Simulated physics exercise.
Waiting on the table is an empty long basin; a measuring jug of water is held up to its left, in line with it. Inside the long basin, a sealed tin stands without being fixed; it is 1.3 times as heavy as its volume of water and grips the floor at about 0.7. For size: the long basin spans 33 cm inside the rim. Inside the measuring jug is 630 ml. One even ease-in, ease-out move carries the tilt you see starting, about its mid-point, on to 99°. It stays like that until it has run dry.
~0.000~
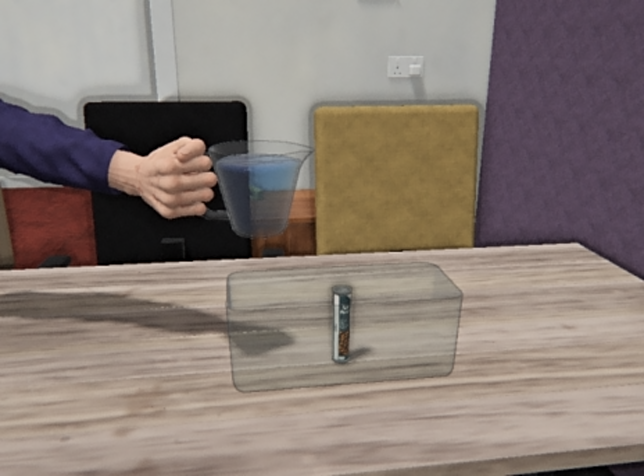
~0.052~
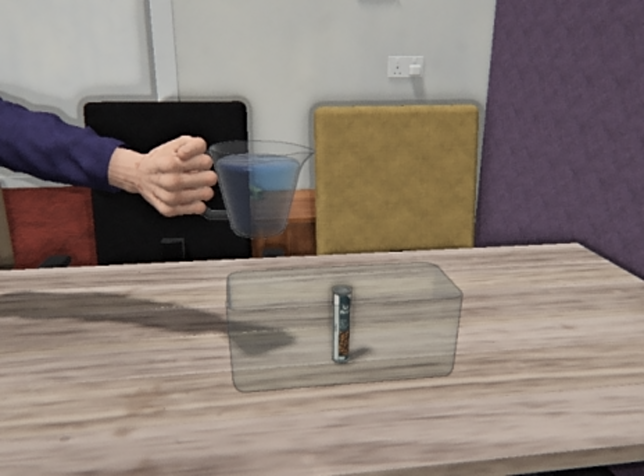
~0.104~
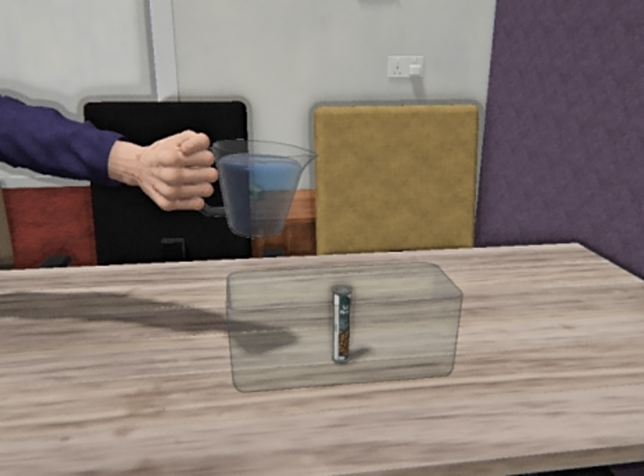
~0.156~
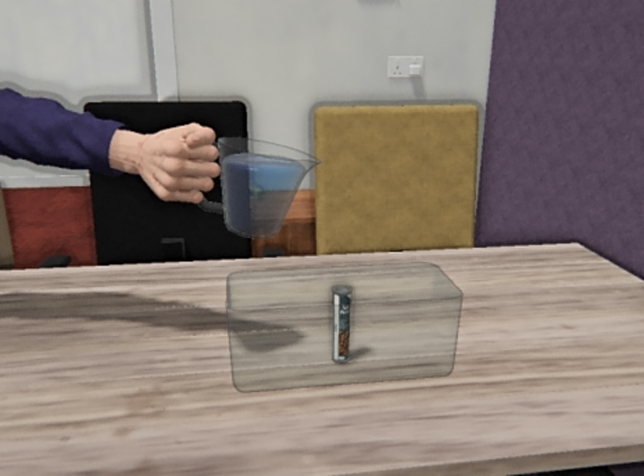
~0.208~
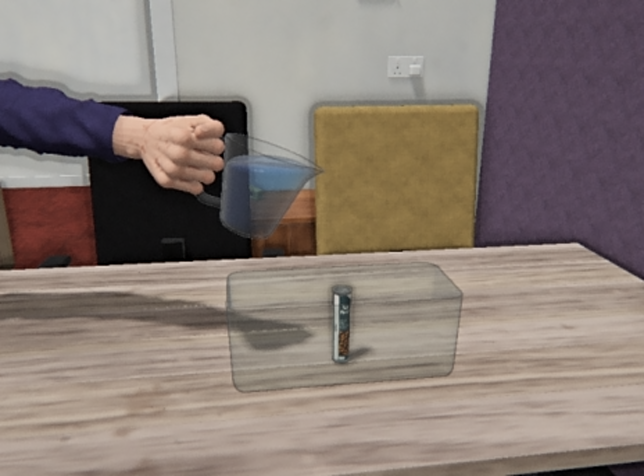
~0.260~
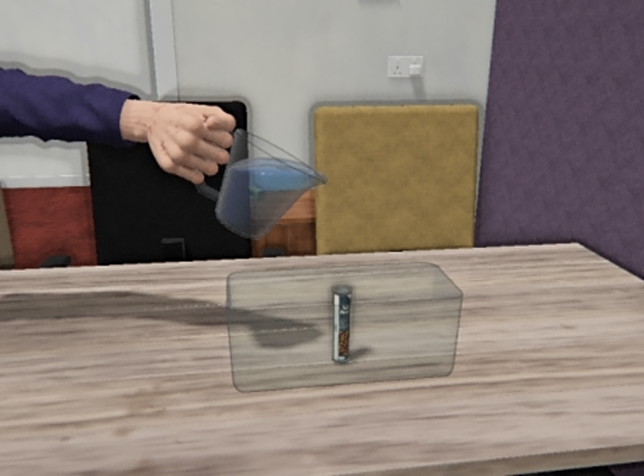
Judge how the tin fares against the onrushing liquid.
It gets bowled over.
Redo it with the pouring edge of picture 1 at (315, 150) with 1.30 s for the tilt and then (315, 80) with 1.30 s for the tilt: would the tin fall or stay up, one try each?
The tin stays vertical the first time and stays vertical the second time.
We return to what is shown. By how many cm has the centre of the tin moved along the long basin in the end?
Shift of tin centre: Approx. 7.5 cm.
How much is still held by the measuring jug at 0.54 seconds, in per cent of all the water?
Roughly 46 %.
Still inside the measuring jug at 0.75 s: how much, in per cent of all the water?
What remains is about 8 percent of it all.
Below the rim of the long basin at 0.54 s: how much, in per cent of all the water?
24 %, more or less.
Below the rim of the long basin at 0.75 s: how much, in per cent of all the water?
I reckon close to 80 per cent.
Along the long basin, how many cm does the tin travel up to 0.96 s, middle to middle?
The tin is about 6 cm from where it started.
After 0.54 s the tilt is 87° and 47 per cent is still to pour; the tin stands where it began.
After 0.75 s the tilt is 99° and 8 per cent is still to pour; the tin stands where it began.
After 0.96 s the tilt is 99° and 0 per cent is still to pour; the tin lies on its side.
After 1.20 s the tilt is 99° and 0 per cent is still to pour; the tin lies on its side.
In the end the tin lies on its side.
